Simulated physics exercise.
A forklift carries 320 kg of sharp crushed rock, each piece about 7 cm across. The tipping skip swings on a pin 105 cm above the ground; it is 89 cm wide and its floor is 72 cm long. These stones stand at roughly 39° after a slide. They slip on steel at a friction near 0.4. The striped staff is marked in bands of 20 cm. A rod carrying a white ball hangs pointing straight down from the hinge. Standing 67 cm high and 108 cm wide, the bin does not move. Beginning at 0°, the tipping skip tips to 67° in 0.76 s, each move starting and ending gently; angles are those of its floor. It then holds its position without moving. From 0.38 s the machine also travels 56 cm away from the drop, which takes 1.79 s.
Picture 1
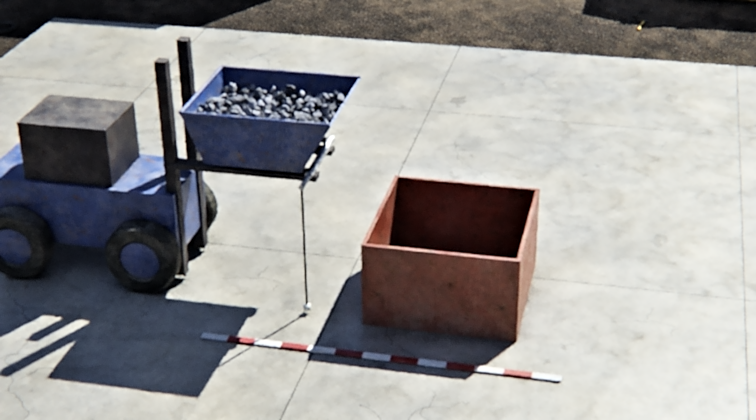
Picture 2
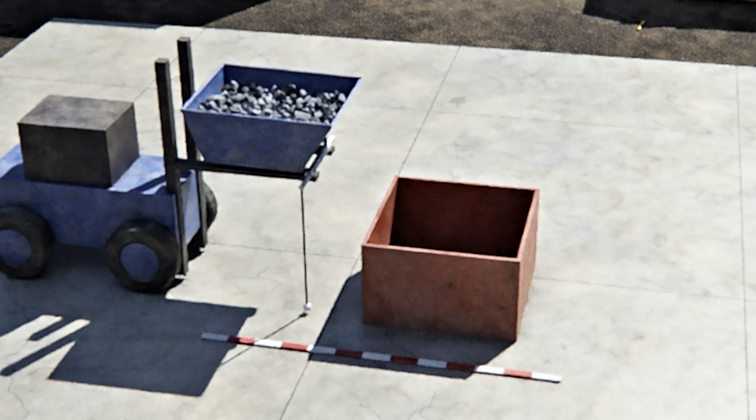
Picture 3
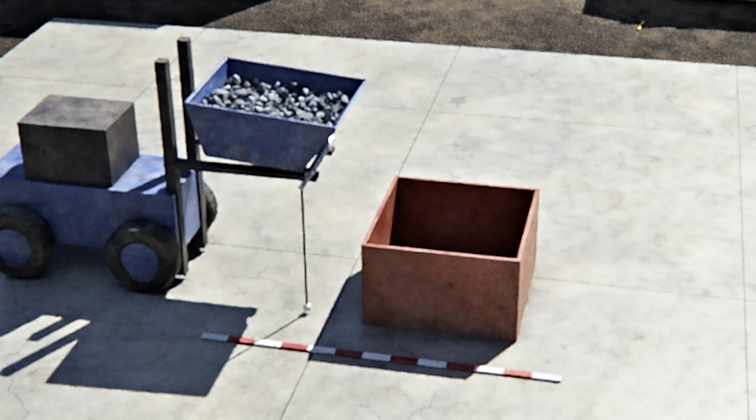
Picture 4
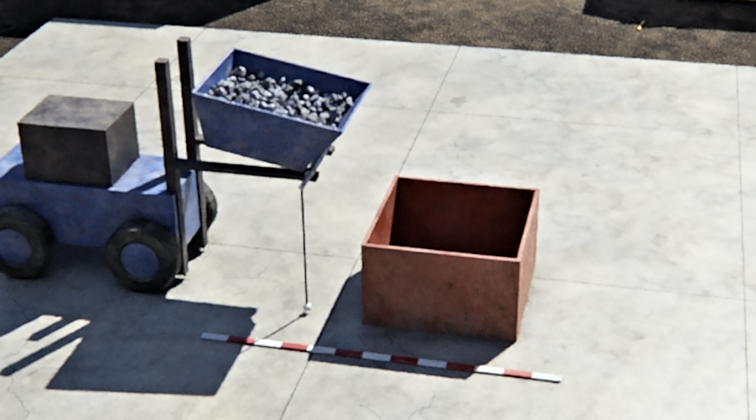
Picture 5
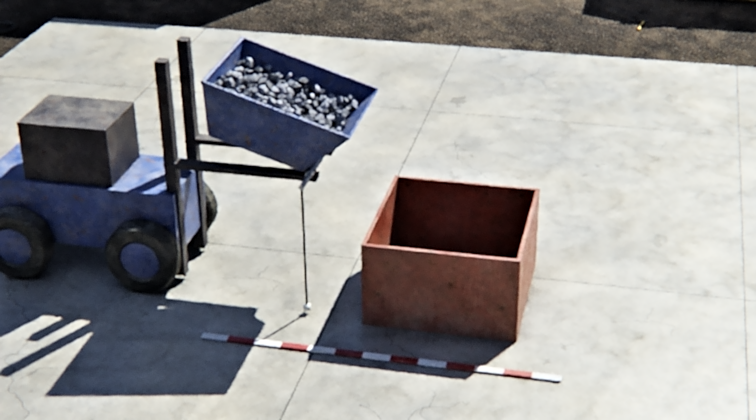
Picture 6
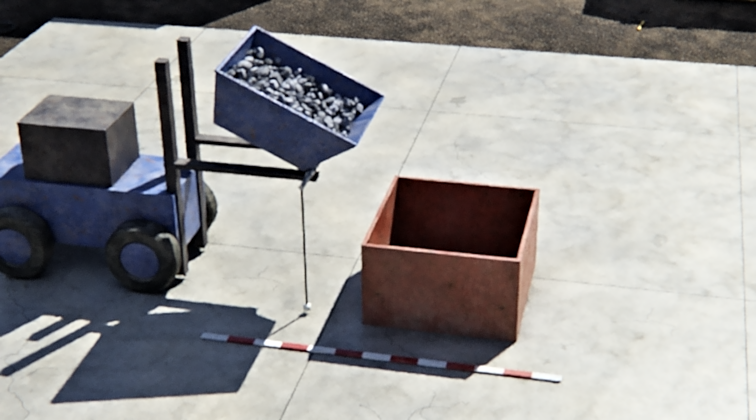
To begin with, a blue forklift at the left holds a level blue skip of dark crushed rock up beside an open reddish-brown bin. The skip then tilts gradually, its left end rising while its right lip leans toward the bin, and the rocks remain inside.
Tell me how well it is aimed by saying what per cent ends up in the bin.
Around 35 per cent ends up there.
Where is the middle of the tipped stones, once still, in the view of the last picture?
Somewhere near pixel (432, 284).
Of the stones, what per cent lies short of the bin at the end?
Roughly 15 per cent.
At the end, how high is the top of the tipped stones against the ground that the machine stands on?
Some 20 cm above that level.
A little later the floor is at 57°; 100 % in the tipping skip; the foremost stones are at (362, 155).
Then the floor is at 67°; 94 % in the tipping skip, 6 % in the bin; the foremost stones are at (405, 192).
Later still the floor is at 67°; 50 % in the tipping skip, 14 % short of the bin, 35 % in the bin, 1 % beside or beyond the bin; the foremost stones are at (517, 298).
In the end the floor is at 67°; 50 % in the tipping skip, 14 % short of the bin, 35 % in the bin, 1 % beside or beyond the bin; the foremost stones are at (517, 298).
